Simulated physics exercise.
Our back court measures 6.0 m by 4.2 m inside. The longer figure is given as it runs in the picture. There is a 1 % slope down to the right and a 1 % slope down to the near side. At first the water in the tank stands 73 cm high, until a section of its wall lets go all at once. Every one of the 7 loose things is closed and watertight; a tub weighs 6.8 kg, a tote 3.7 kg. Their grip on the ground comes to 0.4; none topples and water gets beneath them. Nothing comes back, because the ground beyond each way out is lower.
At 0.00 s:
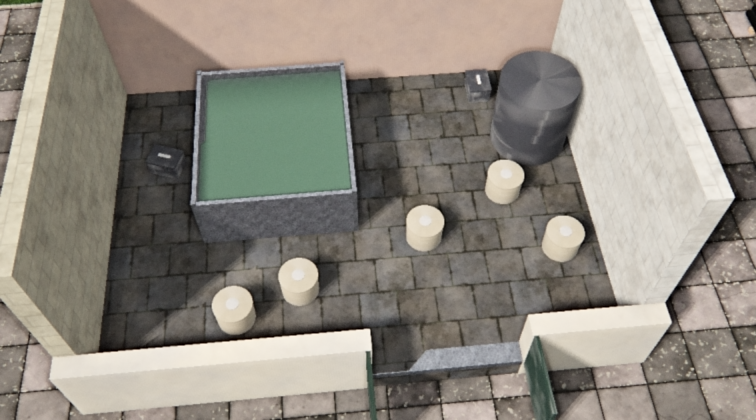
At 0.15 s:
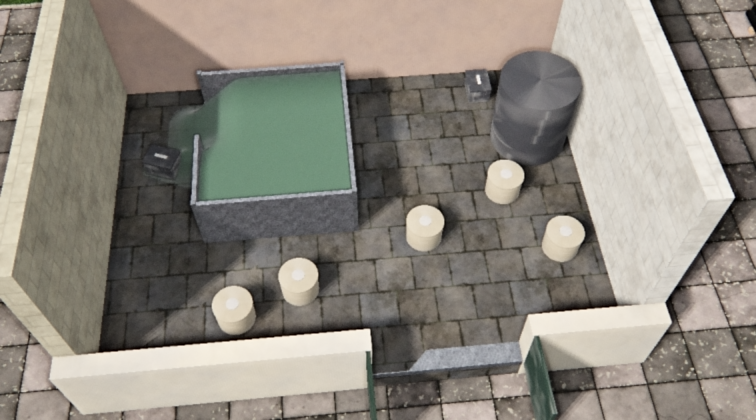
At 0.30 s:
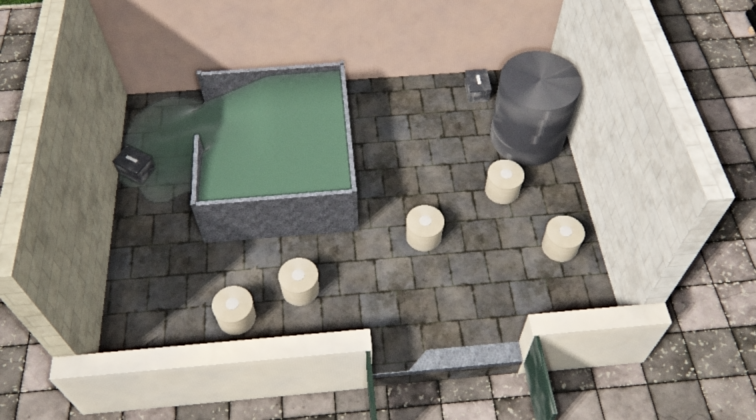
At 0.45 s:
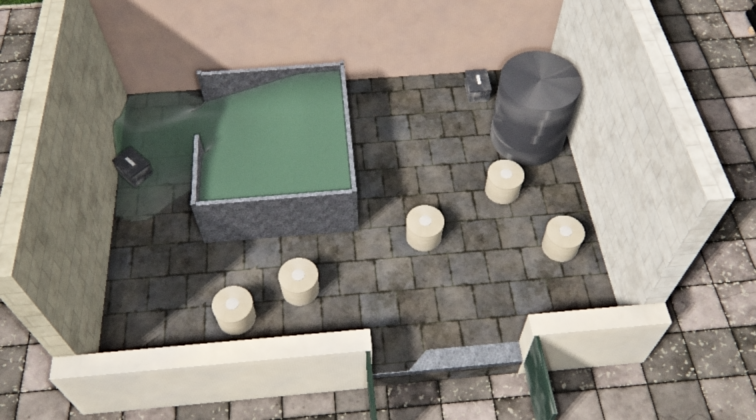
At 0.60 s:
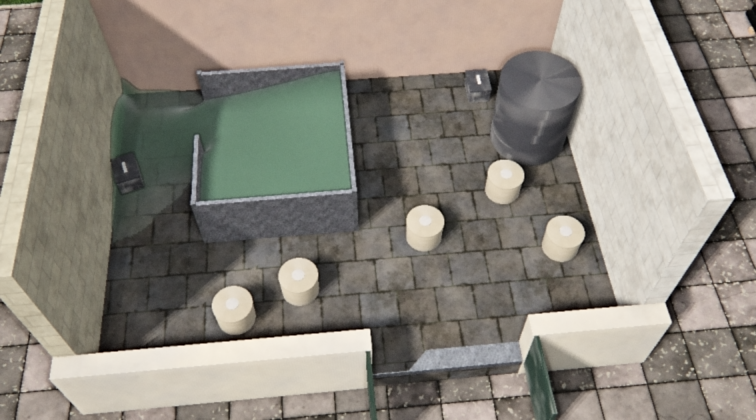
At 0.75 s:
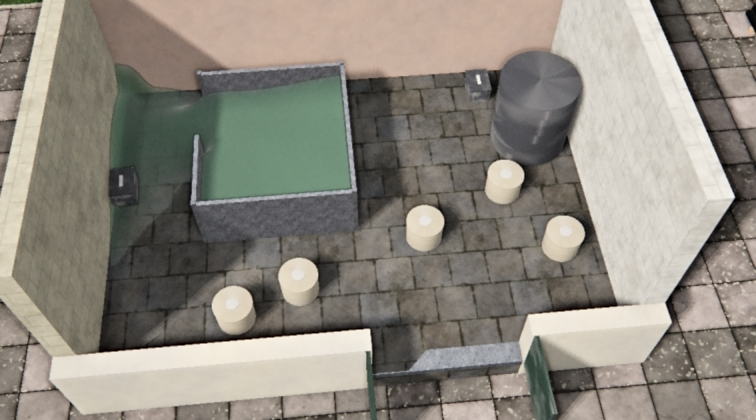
Green water pours through the opened left side of a dark stone tank, spreads to the left wall of a paved, walled court and pushes a small dark box leftward, then slightly nearer. Seen from above by an unmoving camera, the court has pale side walls and a pinkish back wall. Five cream cylinders, a large dark barrel and another small dark box stay still.
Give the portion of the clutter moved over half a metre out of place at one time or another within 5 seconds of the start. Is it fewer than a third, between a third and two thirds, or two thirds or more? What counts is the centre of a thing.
Two thirds or more.
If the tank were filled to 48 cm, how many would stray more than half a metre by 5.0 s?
Result: 4.
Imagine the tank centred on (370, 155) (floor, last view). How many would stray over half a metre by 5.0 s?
In that case the number is 4.
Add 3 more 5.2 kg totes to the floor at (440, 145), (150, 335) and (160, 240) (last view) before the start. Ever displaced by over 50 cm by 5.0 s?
First falls shy, second exceeds it, third exceeds it.
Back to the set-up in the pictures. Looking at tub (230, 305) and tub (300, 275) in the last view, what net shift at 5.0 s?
In that order: 450 cm, 150 cm.
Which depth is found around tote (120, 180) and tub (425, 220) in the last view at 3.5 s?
Around 3 cm and 1 cm.
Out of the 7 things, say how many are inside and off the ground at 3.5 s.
The count is 1.
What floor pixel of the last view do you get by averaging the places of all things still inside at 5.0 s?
They're centred close to (513, 190).
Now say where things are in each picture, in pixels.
A tote at (164, 156) rests on the ground; a tub at (298, 275), on the bottom; water covers 3.7 m2; 0 of 7 have shifted, in the first frame.
A tote at (161, 156) rests on the ground, 4 cm from its start; a tub at (298, 275) rests on the ground; water covers 4.3 m2; 0 of 7 have shifted, in the second frame.
A tote at (132, 159), on the bottom, 41 cm from its start; a tub at (298, 275) rests on the ground; 5.2 m2 under water; 1 of 7 have shifted, in the third frame.
A tote at (130, 162) floats, 42 cm from its start; a tub at (298, 275) rests on the ground; water covers 5.8 m2; 1 of 7 have shifted, in the fourth frame.
A tote at (125, 168), afloat, 51 cm from its start; a tub at (298, 275), on the bottom; water covers 5.9 m2; 1 of 7 have shifted, in the fifth frame.
A tote at (121, 181), afloat, 66 cm from its start; a tub at (298, 275), on the bottom; water covers 5.9 m2; 1 of 7 have shifted, in the sixth frame.
After 1.1 s 1 of 7 are over 50 cm from their spots; 0 afloat.
After 2.2 s 1 of 7 are over 50 cm from their spots; 1 afloat.
After 3.5 s 4 of 7 are over 50 cm from their spots; 1 afloat.
After 5.0 s 5 of 7 are over 50 cm from their spots, and 5 have been at some point; 5 afloat.
